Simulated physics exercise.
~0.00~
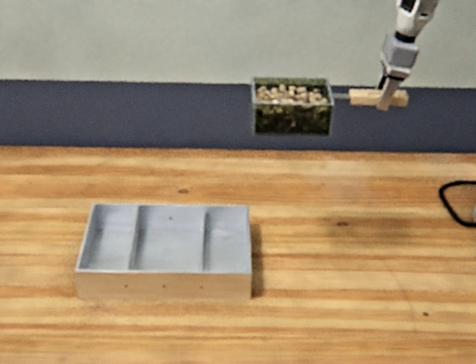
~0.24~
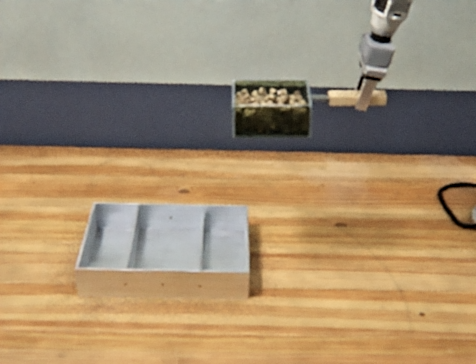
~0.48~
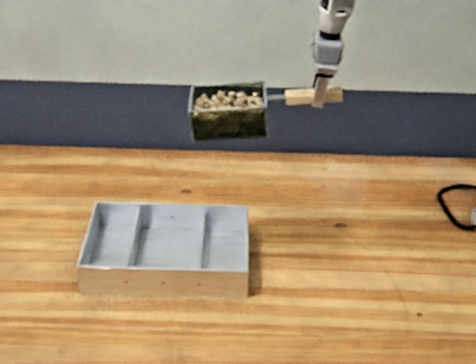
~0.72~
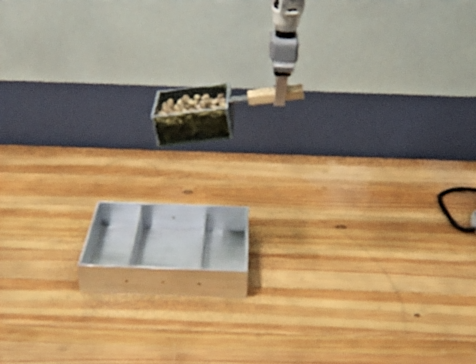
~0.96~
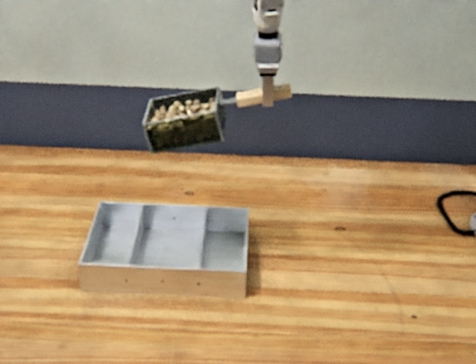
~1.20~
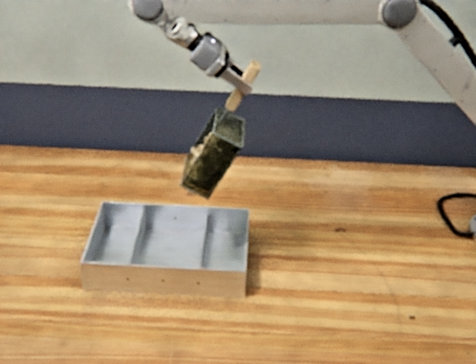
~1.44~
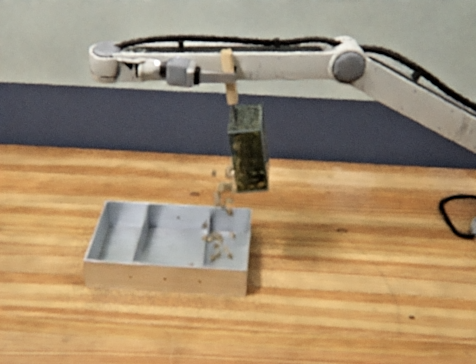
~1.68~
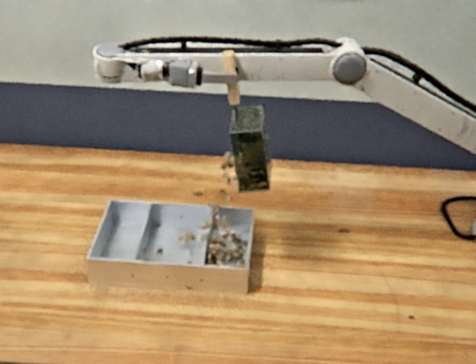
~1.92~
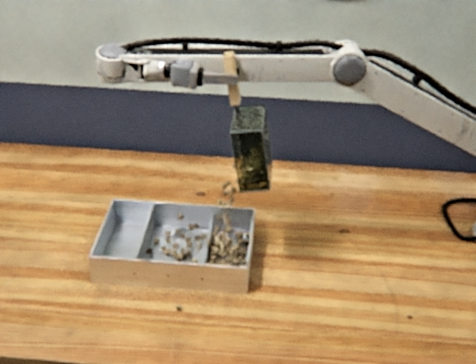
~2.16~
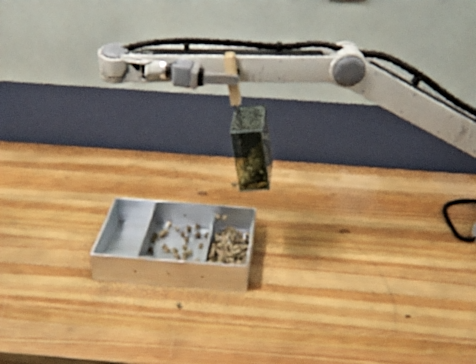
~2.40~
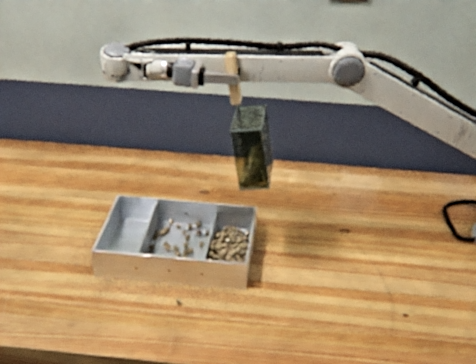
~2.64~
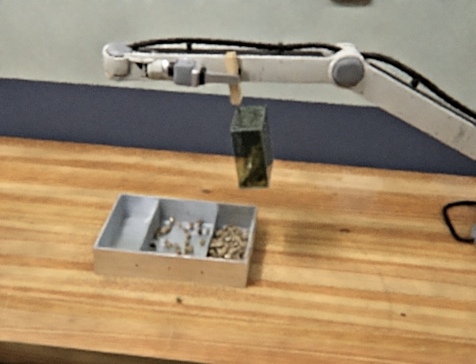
Robot arm carrying a dark box of pebbles left, tipping it and spilling them into a tray's right and middle compartments.
